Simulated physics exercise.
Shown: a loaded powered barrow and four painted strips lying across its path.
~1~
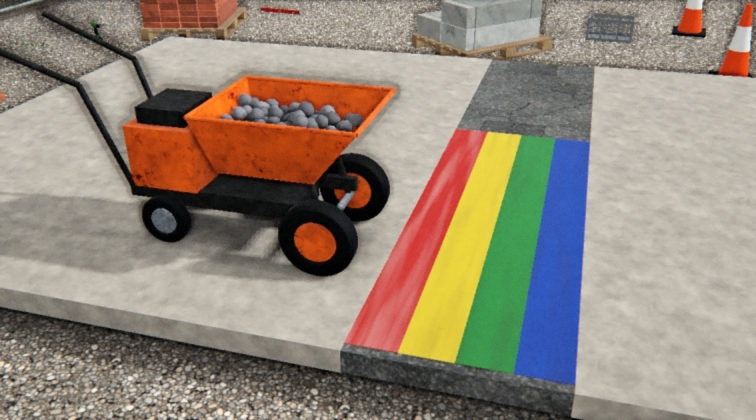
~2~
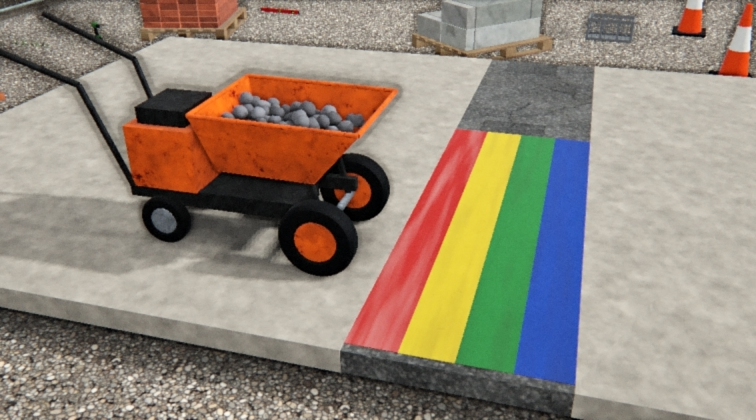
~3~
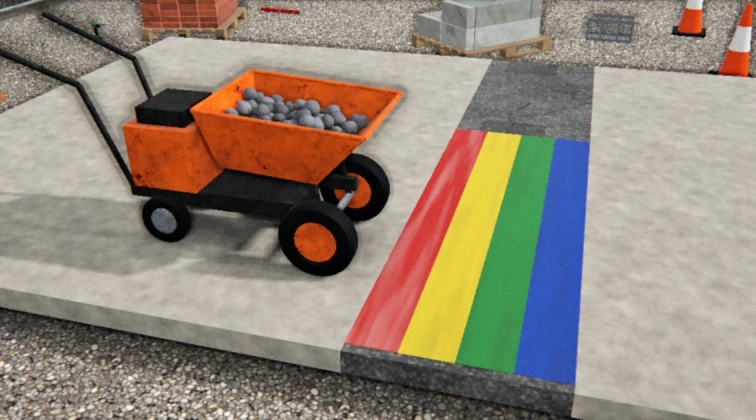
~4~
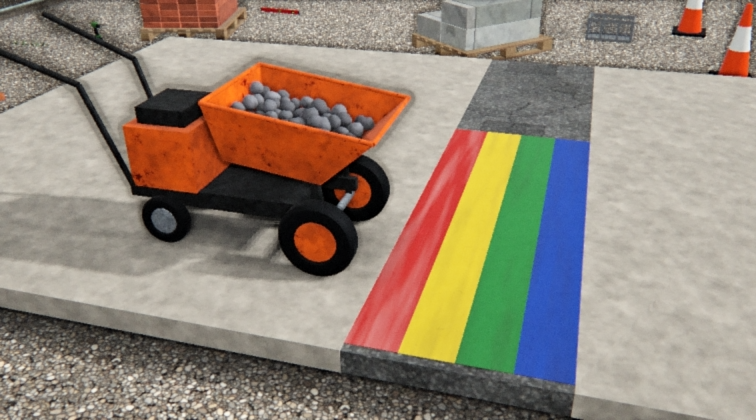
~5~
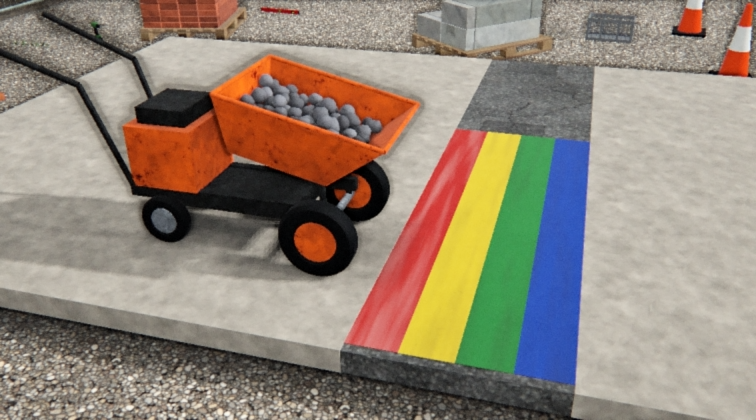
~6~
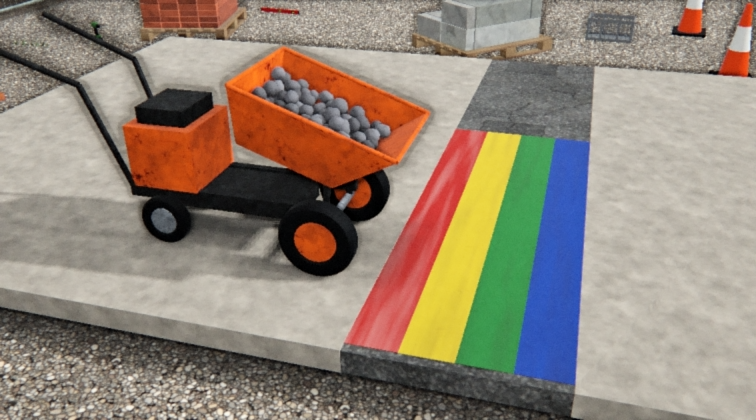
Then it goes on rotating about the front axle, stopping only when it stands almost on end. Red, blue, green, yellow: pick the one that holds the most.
Pick: Green.
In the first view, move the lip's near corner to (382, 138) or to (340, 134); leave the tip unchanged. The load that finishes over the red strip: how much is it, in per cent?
Some 0 % then some 0 %.
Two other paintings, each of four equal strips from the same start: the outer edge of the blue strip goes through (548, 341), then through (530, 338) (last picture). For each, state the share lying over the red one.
First 0 in a hundred, then 0 in a hundred.
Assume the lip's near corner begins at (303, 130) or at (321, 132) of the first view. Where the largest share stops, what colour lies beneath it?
Case 1 - the strip in yellow; case 2 - that yellow strip.
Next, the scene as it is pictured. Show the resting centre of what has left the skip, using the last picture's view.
Last view, resting centre - approx. (498, 261).
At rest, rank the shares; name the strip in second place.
The yellow one.
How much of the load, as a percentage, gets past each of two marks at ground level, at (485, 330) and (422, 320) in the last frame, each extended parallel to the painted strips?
Close to 30 % and 70 %, in that order.
Soon, skip tipped steeply; all in the skip.
A while on, skip tipped right over; most in the skip; about a quarter over the yellow strip; a small part over the green strip.
Towards the end, skip tipped right over; about a quarter in the skip; about a quarter over the yellow strip; about a third over the green strip; a small part over the blue strip; a stray few off the paint.
Finally, skip tipped right over; about a quarter in the skip; none over the red strip; about a quarter over the yellow strip; about a third over the green strip; a small part over the blue strip; a stray few off the paint.
